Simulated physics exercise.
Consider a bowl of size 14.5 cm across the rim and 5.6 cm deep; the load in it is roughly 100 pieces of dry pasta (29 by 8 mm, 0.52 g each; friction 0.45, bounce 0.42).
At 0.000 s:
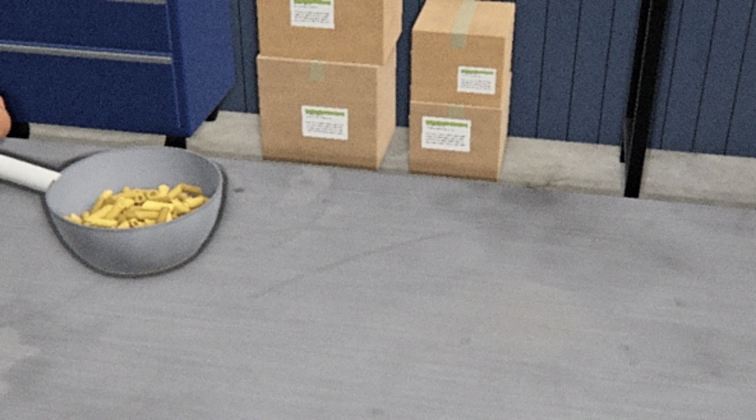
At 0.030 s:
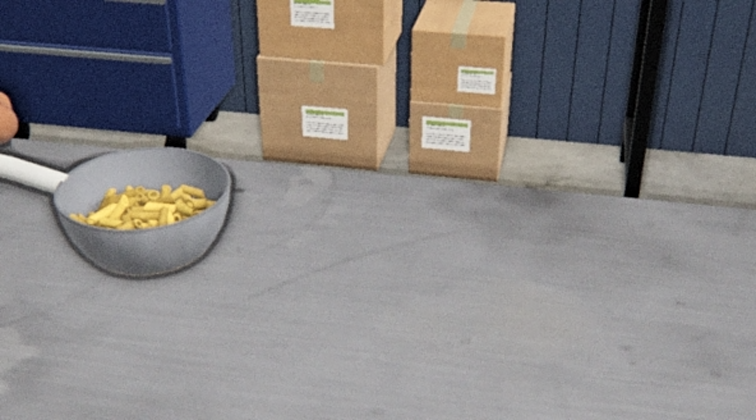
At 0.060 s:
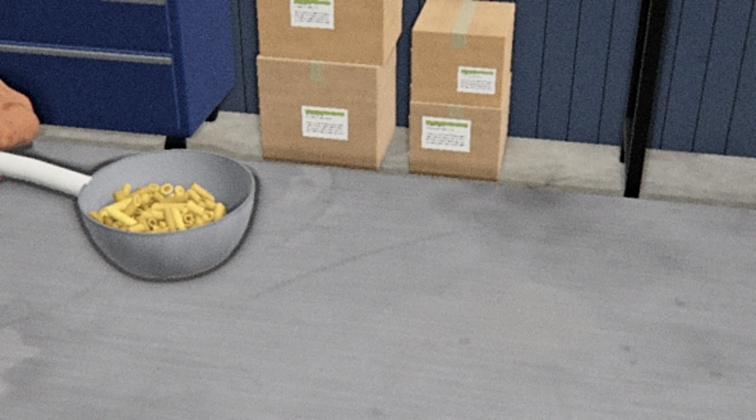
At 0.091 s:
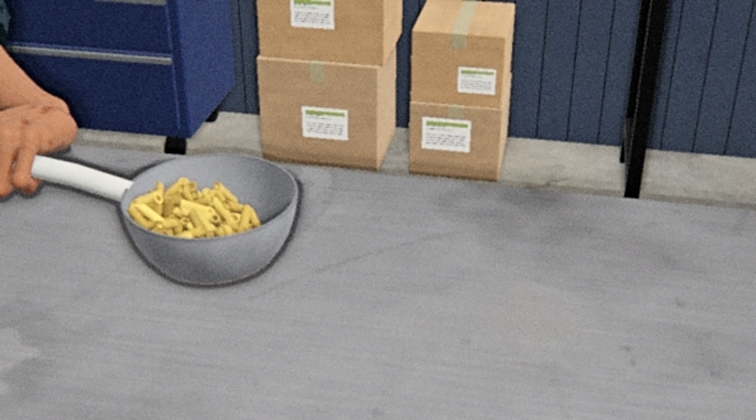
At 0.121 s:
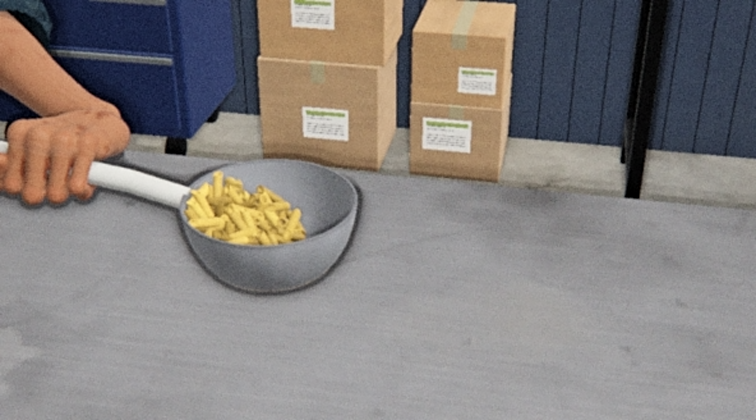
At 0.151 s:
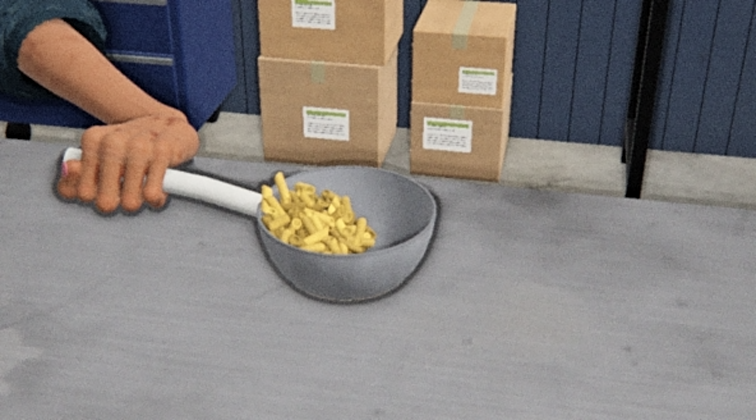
To begin with, a gray bowl of yellow dry pasta sits level at the left, its white handle reaching out of view. A hand gripping the handle then comes into sight, pushing the bowl rightward faster and faster past stacked cardboard boxes, while the pasta shifts and piles up against the handle side.
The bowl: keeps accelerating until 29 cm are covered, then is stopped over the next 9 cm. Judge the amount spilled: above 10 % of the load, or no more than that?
Above 10 %.
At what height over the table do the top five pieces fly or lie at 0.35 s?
About 30 cm above the table.
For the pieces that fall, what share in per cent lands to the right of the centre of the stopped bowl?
100 %.
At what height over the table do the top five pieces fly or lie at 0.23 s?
I'd estimate close to 18 centimetres up from the table.
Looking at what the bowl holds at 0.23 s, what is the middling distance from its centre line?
Close to 3.0 cm, I'd say.
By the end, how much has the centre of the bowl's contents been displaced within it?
I'd estimate close to 2.0 cm.
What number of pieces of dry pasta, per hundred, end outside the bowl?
Close to 25 in a hundred.
After 0.23 s, tilt 0 degrees; bowl 100 %; middle of all pieces near (586, 268).
After 0.29 s, tilt 0 degrees; bowl 95 %, in the air 5 %; middle of all pieces near (650, 242).
Then, at 0.35 s, tilt 0 degrees; bowl 80 %, in the air 20 %; middle of all pieces near (660, 233).
After 0.40 s, tilt 0 degrees; bowl 75 %, in the air 25 %; middle of all pieces near (661, 240).
At rest (1.3 s), fallen behind where it stops 5 %, fallen right of where it stops 15 %, bowl 75 %.
